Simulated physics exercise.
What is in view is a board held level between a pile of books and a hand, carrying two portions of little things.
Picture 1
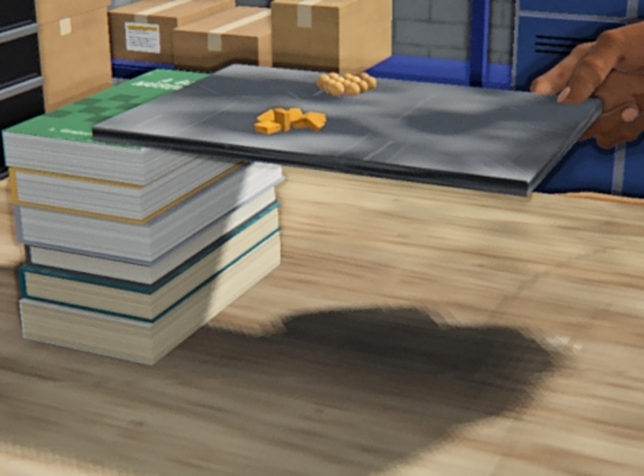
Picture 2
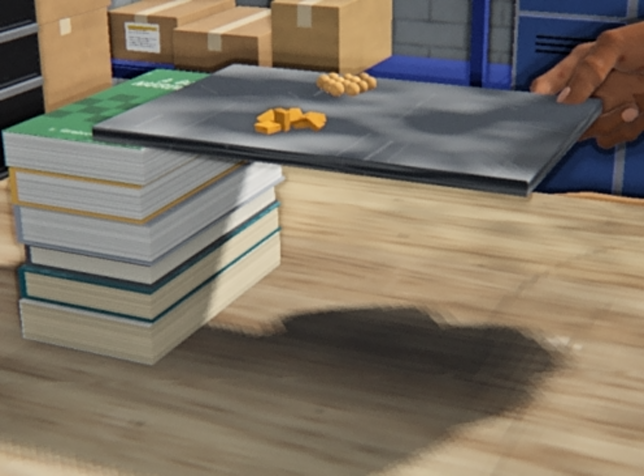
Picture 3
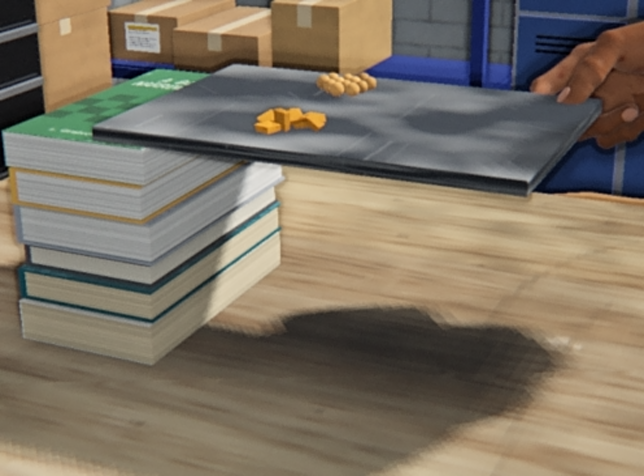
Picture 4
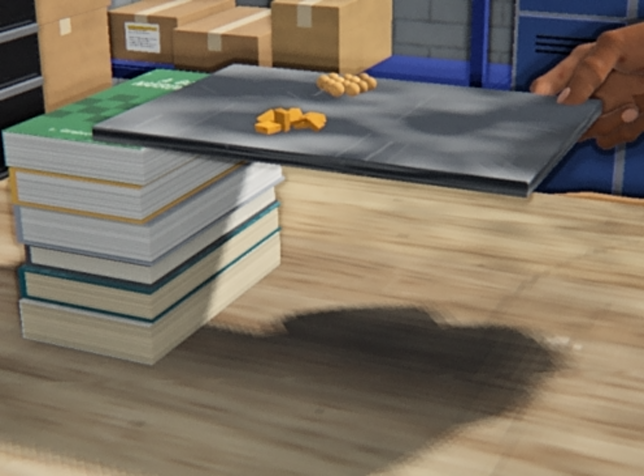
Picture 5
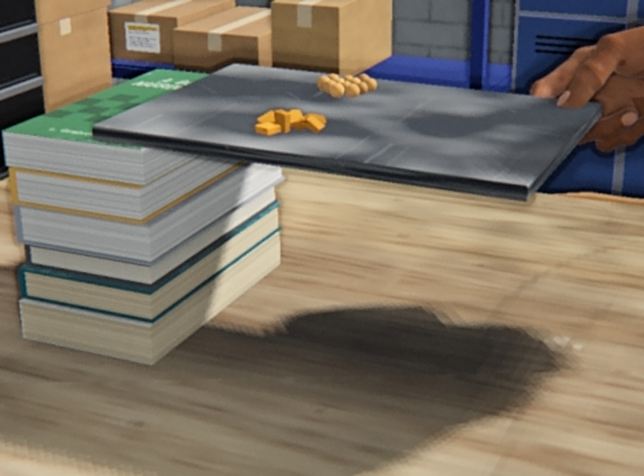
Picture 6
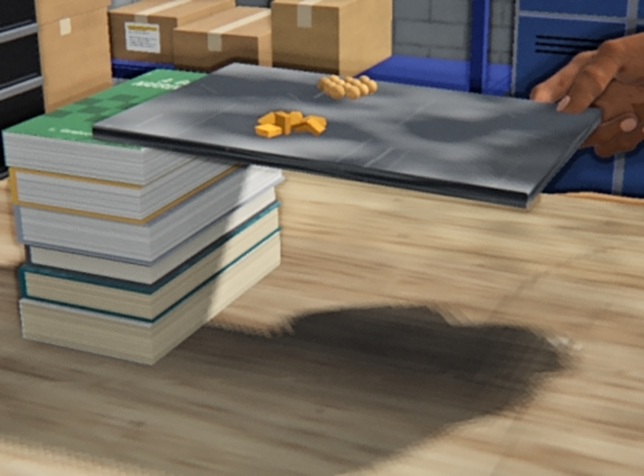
On a pile of books and a hand, a board with two small handfuls dips slightly at right.
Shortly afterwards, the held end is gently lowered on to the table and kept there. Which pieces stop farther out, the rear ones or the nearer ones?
I expect the one more distant from us will go farther.
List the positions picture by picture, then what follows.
The first frame shows held end of the board (517, 183), level; book pile (152, 121), tall, over half the board's length; near handful (288, 119), a few small crackers; far handful (346, 87), a few round wooden beads.
The second frame shows held end of the board (517, 183), level; far handful (346, 87).
The third frame shows held end of the board (517, 183), level; near handful (288, 119).
The fourth frame shows held end of the board (517, 184), level; far handful (346, 87).
The fifth frame shows held end of the board (517, 188), down by 1°; near handful (288, 120).
The sixth frame shows held end of the board (516, 194), down by 2°; book pile (152, 121); near handful (288, 122), not moving; far handful (346, 90), not moving.
Then, 0.78 s later than the last frame, board sloping at 20°; near handful every one still on the board; far handful the larger part still on the board.
Then, 1.46 s later than the last frame, board sloping at 37°; near handful almost all still on the board; far handful mostly one to two board lengths out.
Then, 2.04 s later than the last frame, board resting at 38°; near handful mostly at the foot of the board; far handful mostly one to two board lengths out, roughly a quarter gone off the table.
When it is over, board resting at 38°; near handful mostly at the foot of the board; far handful mostly one to two board lengths out, roughly a third gone off the table; the far handful has gone farther.
